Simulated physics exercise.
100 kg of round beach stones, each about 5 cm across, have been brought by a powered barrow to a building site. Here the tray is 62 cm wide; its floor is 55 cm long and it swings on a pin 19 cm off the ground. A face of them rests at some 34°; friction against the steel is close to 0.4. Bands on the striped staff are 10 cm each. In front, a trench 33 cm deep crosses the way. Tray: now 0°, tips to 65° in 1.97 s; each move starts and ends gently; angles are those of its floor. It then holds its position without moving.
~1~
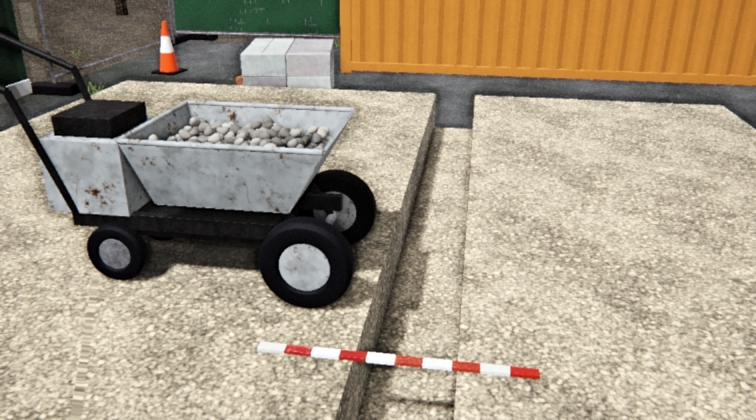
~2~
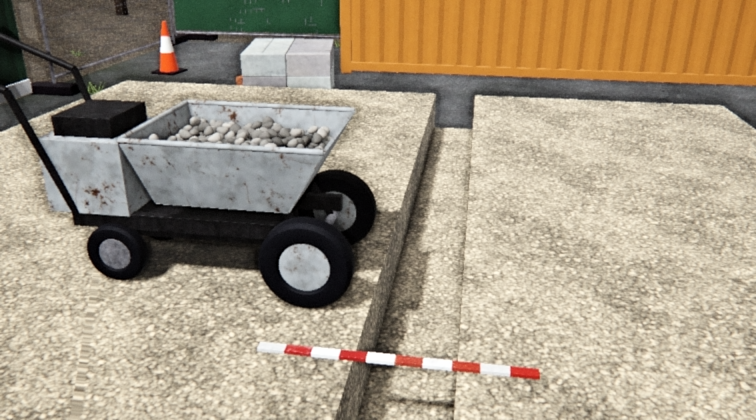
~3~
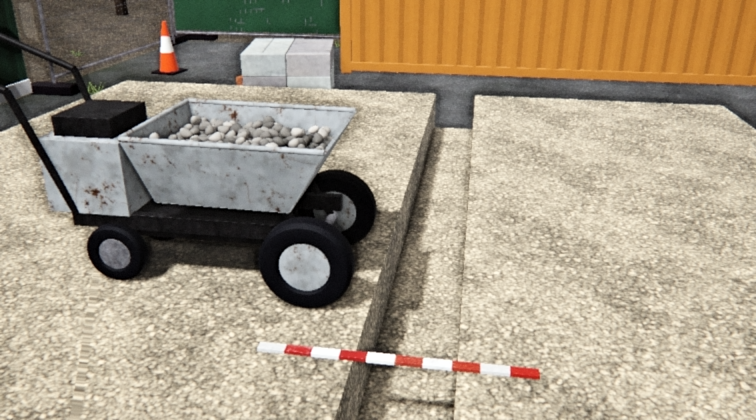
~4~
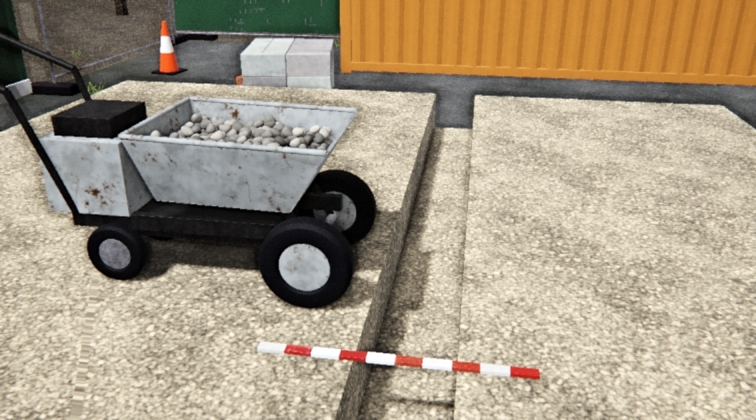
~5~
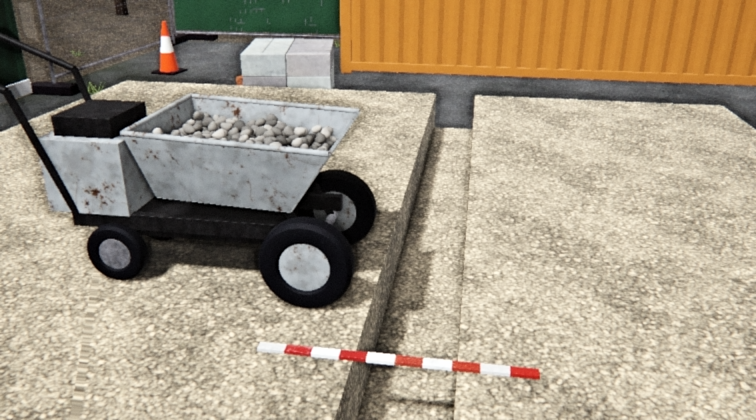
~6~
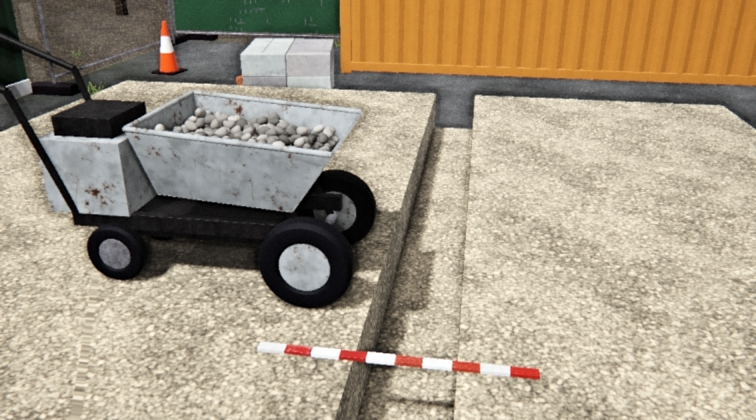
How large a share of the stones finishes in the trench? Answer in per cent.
A share of about 49 per cent.
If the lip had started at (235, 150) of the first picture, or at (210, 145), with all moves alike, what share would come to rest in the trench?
80 and 60 %.
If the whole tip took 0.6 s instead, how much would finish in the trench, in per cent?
My guess is near 30 percent.
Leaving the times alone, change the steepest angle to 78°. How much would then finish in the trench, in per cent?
In that case some 40 per cent.
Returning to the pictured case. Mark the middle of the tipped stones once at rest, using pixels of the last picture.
Middle at around (454, 325), I'd say.
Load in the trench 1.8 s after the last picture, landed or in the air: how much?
At that moment: Approx. 10 %.
Then, 1.2 s after the last picture the floor is at 55°, 100 % in the tray; the foremost stones are at (429, 202).
Then, 1.8 s after the last picture the floor is at 65°, 63 % in the tray, 12 % in the trench, 25 % past the trench; the foremost stones are at (555, 294).
Then, 2.1 s after the last picture the floor is at 65°, 42 % in the tray, 22 % in the trench, 37 % past the trench; the foremost stones are at (597, 279).
Then, 4.1 s after the last picture the floor is at 65°, 13 % in the tray, 49 % in the trench, 38 % past the trench; the foremost stones are at (641, 305).
